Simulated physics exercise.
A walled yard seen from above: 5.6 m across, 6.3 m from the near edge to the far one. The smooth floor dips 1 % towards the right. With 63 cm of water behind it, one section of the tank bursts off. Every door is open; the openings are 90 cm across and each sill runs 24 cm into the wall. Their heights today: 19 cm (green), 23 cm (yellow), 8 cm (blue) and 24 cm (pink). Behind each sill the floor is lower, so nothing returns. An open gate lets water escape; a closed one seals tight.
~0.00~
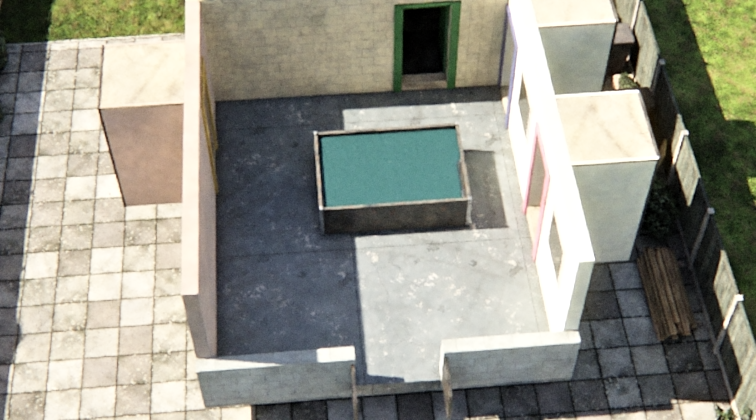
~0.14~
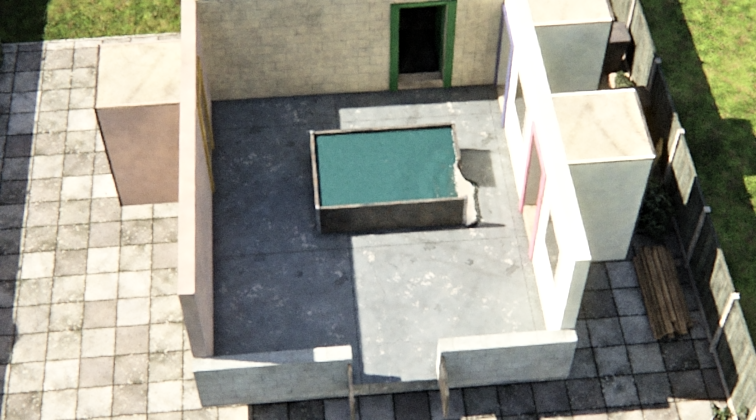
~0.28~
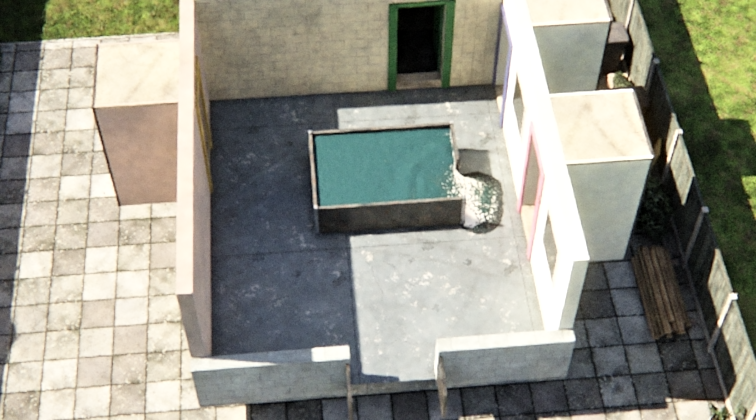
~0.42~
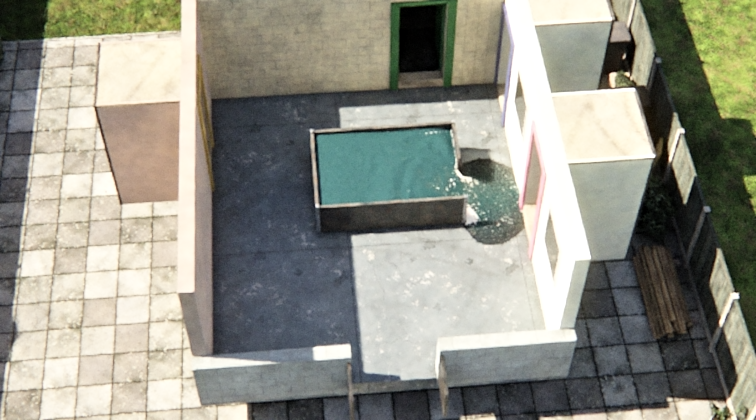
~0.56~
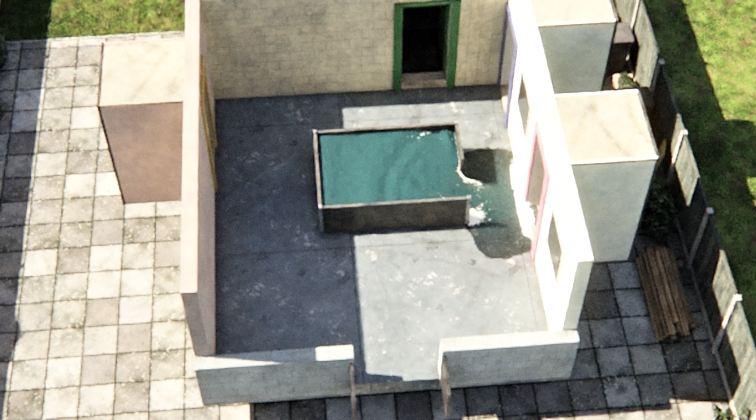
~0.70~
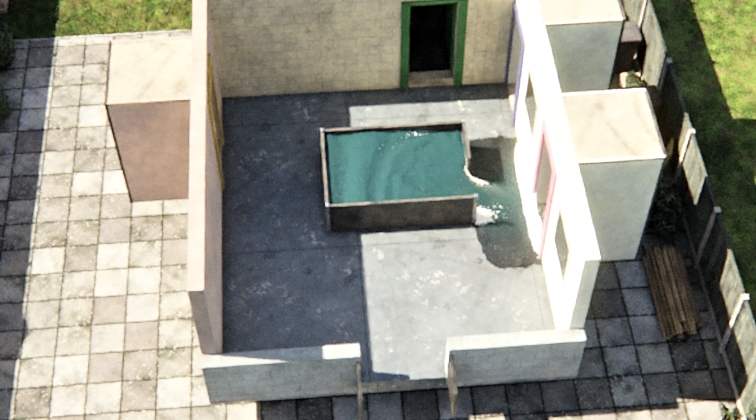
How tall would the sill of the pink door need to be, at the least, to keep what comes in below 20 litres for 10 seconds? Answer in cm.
Some 34 cm above the ground.
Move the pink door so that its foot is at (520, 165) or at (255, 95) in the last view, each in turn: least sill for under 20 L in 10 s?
Roughly 27 and 6.0 cm.
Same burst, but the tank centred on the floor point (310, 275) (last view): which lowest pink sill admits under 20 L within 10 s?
About 18 cm.
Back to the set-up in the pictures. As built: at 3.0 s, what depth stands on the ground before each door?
In cm: Green 16, yellow 0, blue 12, pink 27.
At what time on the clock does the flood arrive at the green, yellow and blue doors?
Green 2.0 s, yellow 5.0 s, blue 1.1 s.
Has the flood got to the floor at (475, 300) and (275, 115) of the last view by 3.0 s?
In that order: Under water, still dry.
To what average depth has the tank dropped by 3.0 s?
Some 33 cm.
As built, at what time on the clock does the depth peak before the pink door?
Around 1.4 s.
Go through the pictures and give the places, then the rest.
Still water, 63 cm deep, in the tank at (391, 168); the pink door at (536, 199) is dry, in the first frame.
The front is at (477, 217), 0.3 m from the gap at (460, 194); 0.2 m2 of floor is wet, 63 cm left at the back, in the second frame.
The gap is at (458, 195), the front 0.8 m out at (498, 198); the back of the tank holds 63 cm, in the third frame.
The front is at (515, 176), 1.1 m from the gap at (459, 195); 1.6 m2 of floor is wet, 63 cm left at the back, in the fourth frame.
The gap is at (462, 196), the front 1.3 m out at (514, 157); the back of the tank holds 63 cm, in the fifth frame.
Water pours out at (469, 194) and has run 1.5 m, to (518, 141); about 8 cm deep outside, 61 cm at the back; water is at the pink door at (543, 197), in the sixth frame.
After 1.4 s water covers 15 % of the floor, deepest (46 cm) near (521, 204); 35 cm at the pink door, 20 litres in over its 24 cm sill.
After 3.0 s water covers 40 % of the floor, deepest (34 cm) near (521, 204); 27 cm at the pink door, 88 litres in over its 24 cm sill.
After 10.0 s water covers 100 % of the floor, deepest (13 cm) near (522, 211); 11 cm at the pink door, 98 litres in over its 24 cm sill.
At the pink door as built, the water arrived by 0.6 s and peaked near 35 cm at 1.4 s.
With a sill of 28.5 cm, 53 litres would have come in within the 10 s; with 38 cm, 7 litres. So under 20 litres takes about 34 cm.
